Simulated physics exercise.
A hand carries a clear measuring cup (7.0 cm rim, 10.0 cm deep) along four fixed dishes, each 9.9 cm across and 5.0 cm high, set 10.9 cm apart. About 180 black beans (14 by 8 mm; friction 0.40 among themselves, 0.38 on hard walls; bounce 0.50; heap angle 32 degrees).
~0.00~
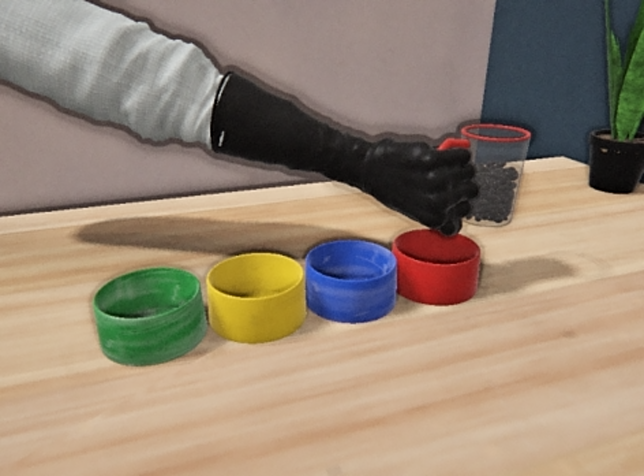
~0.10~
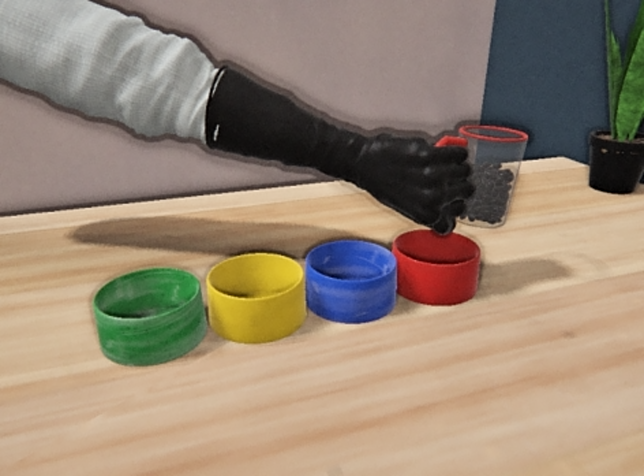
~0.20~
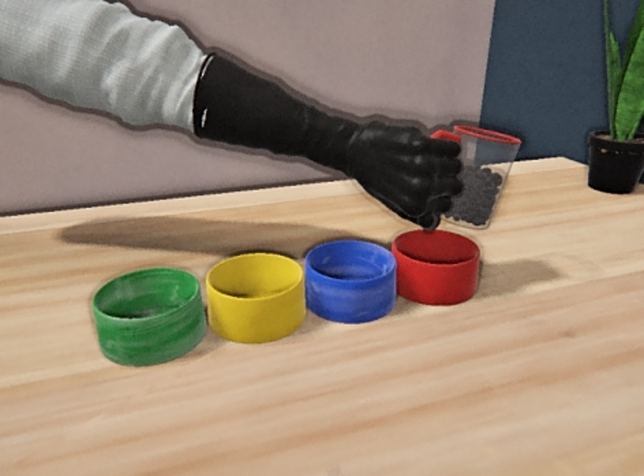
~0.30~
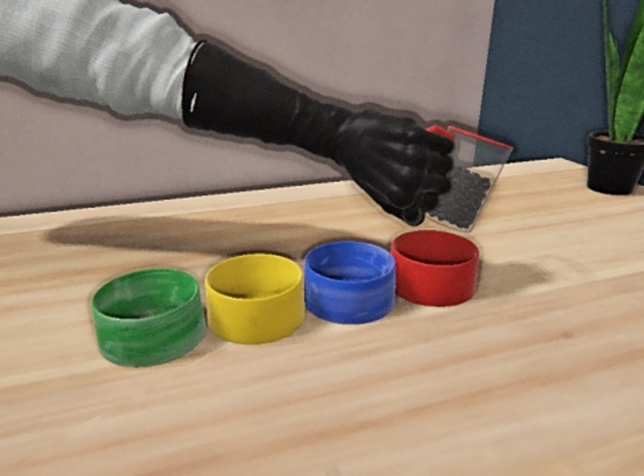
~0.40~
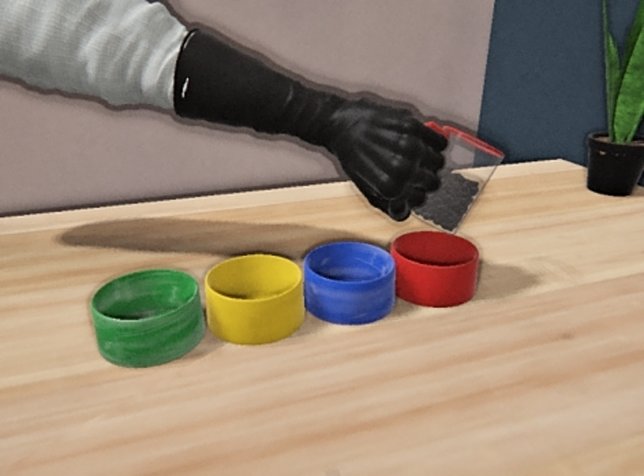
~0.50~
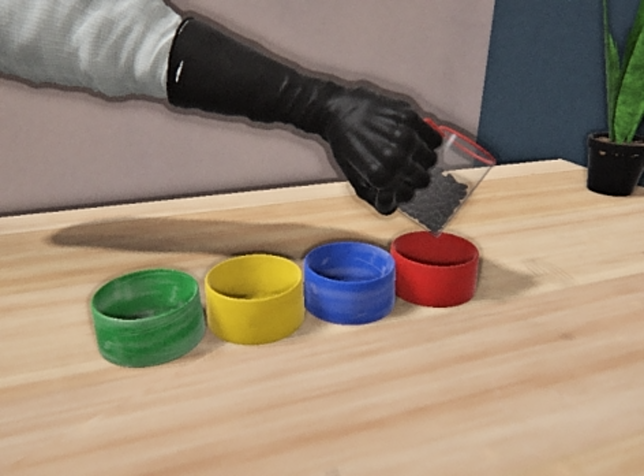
A black-gloved hand moves a clear cup of dark pieces left while steadily tilting it.
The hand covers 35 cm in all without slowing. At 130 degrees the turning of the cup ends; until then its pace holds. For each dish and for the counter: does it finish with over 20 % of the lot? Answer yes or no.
Red dish: No; blue dish: Yes; green dish: No; yellow dish: No; on the counter: No.
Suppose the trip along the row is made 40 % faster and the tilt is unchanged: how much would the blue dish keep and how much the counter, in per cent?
Then: Blue 0, counter 0.
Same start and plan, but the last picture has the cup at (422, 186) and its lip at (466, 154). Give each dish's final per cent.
Red 0; blue 0; green 0; yellow 100.
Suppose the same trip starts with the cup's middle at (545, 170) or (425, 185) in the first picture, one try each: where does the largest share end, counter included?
Most goes to: Red; yellow.
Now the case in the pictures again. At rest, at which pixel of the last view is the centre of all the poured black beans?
Around (344, 287).
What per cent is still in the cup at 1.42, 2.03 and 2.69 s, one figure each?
In turn: 95, 0, 0.
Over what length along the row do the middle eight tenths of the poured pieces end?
Some 6 cm.
After 1.42 s, tilt 108 degrees; cup holds 95 %, blue 5 %.
After 2.03 s, tilt 130 degrees; cup holds 0 %, blue 100 %.
After 2.69 s, tilt 130 degrees; cup holds 0 %, blue 100 %.
At rest (3.0 s), red 0 %, blue 100 %, green 0 %, yellow 0 %, counter 0 %.
